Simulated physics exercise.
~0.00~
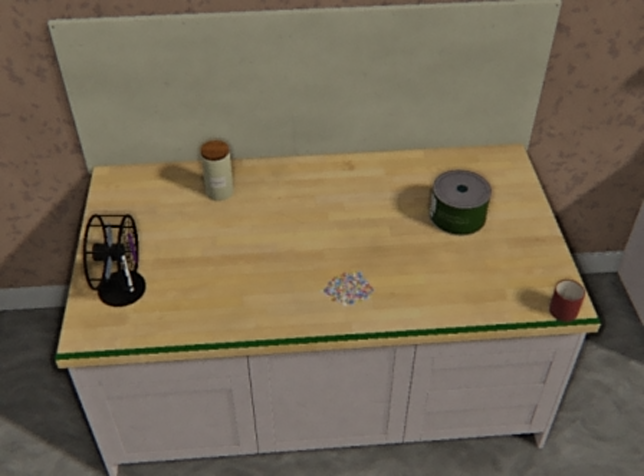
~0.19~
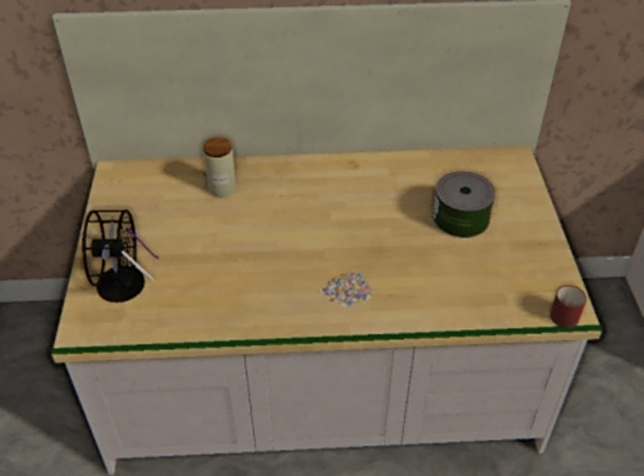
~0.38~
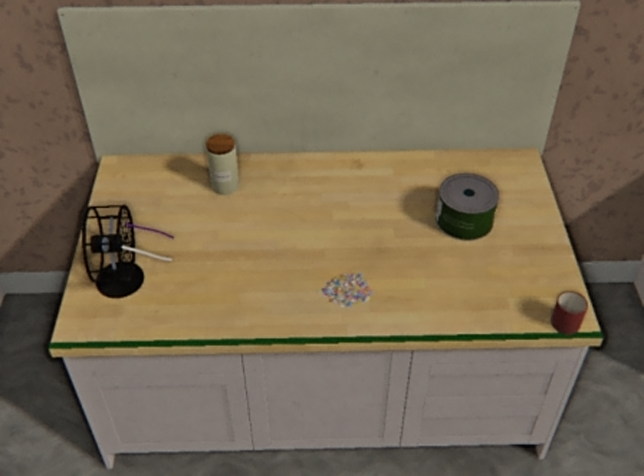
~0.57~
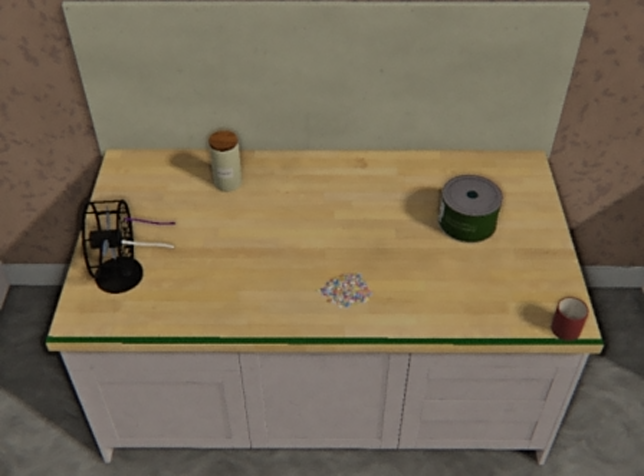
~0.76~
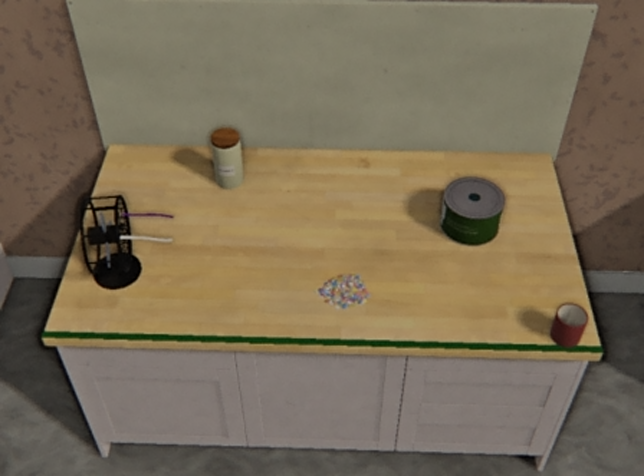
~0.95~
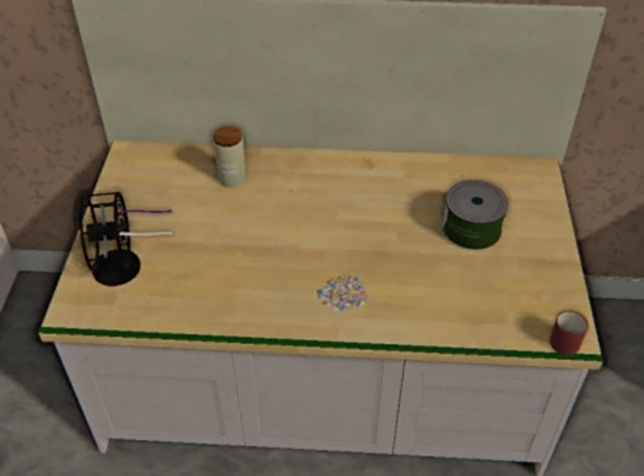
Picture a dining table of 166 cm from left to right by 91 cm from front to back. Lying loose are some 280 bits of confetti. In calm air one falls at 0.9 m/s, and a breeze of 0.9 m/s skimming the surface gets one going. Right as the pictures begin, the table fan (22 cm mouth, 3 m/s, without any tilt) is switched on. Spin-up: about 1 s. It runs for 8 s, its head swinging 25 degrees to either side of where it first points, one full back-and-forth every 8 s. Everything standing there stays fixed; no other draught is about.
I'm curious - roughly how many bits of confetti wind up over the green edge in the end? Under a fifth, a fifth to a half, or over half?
The majority.
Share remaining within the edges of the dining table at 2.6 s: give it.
Estimated share: Some 80 %.
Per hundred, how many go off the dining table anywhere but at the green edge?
Estimate: Close to 15 per cent.
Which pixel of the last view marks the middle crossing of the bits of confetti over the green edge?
The halfway point of the crossings is around (513, 357) in the last picture.
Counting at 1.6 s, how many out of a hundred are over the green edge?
0 %, roughly.
After 1.6 s, 100 % are still on the top, 0 % are over the green edge; the middle of those left on the top is near (401, 314).
After 2.6 s, 79 % are still on the top, 14 % are over the green edge; the middle of those left on the top is near (482, 348).
After 4.4 s, 76 % are still on the top, 15 % are over the green edge; the middle of those left on the top is near (476, 347).
After 8.0 s, at the end, 82 % are over the green edge.
